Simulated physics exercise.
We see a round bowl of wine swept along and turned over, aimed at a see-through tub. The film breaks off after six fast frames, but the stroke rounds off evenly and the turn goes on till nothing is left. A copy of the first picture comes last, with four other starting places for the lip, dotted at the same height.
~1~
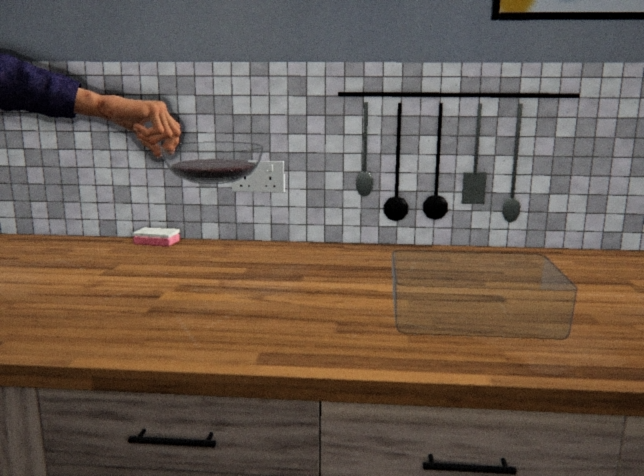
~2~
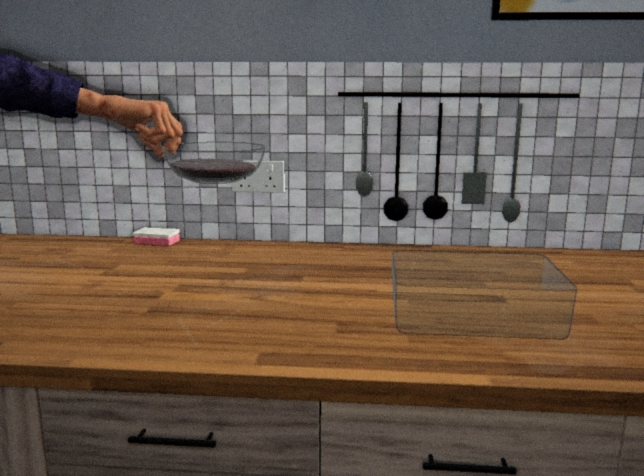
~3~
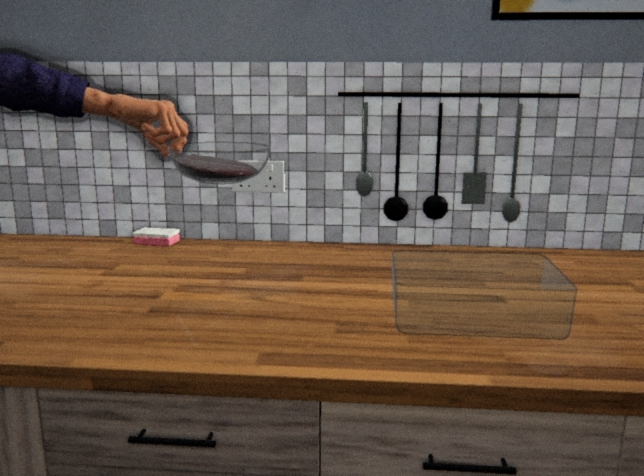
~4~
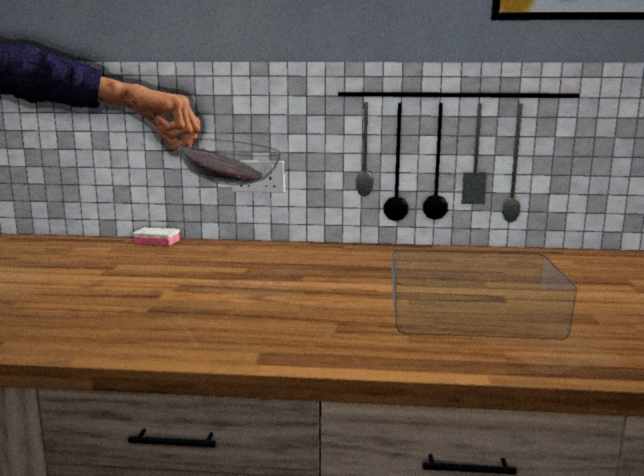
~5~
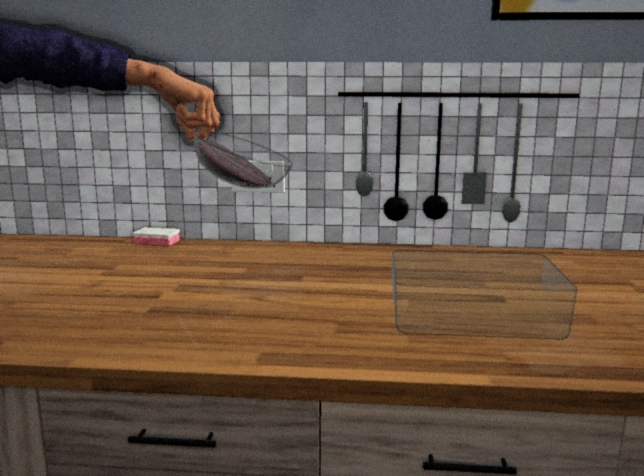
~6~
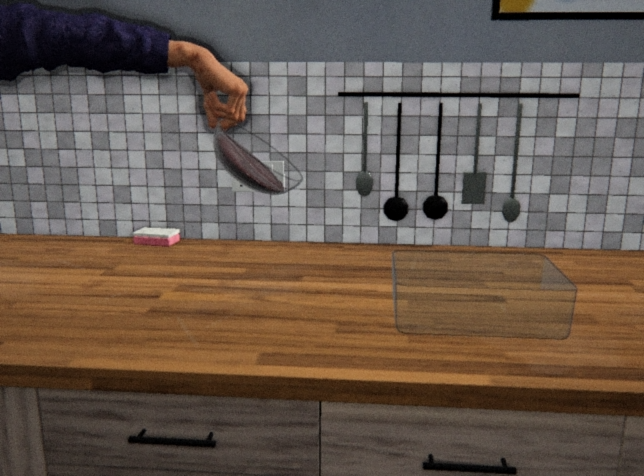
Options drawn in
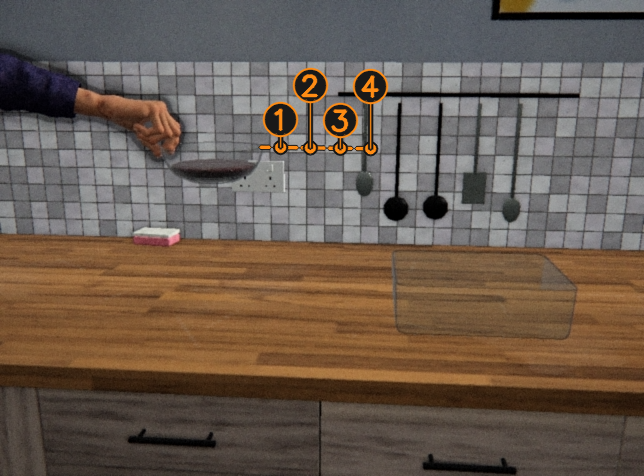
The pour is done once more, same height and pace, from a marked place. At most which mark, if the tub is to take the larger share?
The answer is place 1.
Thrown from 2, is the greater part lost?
No, not at all.
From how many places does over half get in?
All four.
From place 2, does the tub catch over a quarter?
Yes, it does.
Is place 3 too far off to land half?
No, that is safe.
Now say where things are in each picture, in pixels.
Upright, lip at (261, 147); tub from (395, 331) to (569, 338); nothing has left yet.
Upright, lip at (263, 147); nothing has left yet.
Upright, lip at (268, 147); nothing has left yet.
Tipped about 7°, lip at (279, 153); nothing has left yet.
Tipped about 19°, lip at (291, 164); nothing has left yet.
Tipped about 36°, lip at (302, 179); nothing has left yet.
On the marked copy, 1 at (280, 147); 2 at (310, 147); 3 at (340, 148); 4 at (370, 148).
Choosing 1, about 71 % lands in the tub, 13 % falls short and 16 % goes beside or beyond.
Choosing 2, about 77 % lands in the tub, 4 % falls short and 19 % goes beside or beyond.
Choosing 3, about 74 % lands in the tub, 4 % falls short and 22 % goes beside or beyond.
Choosing 4, about 79 % lands in the tub, 11 % falls short and 10 % goes beside or beyond.
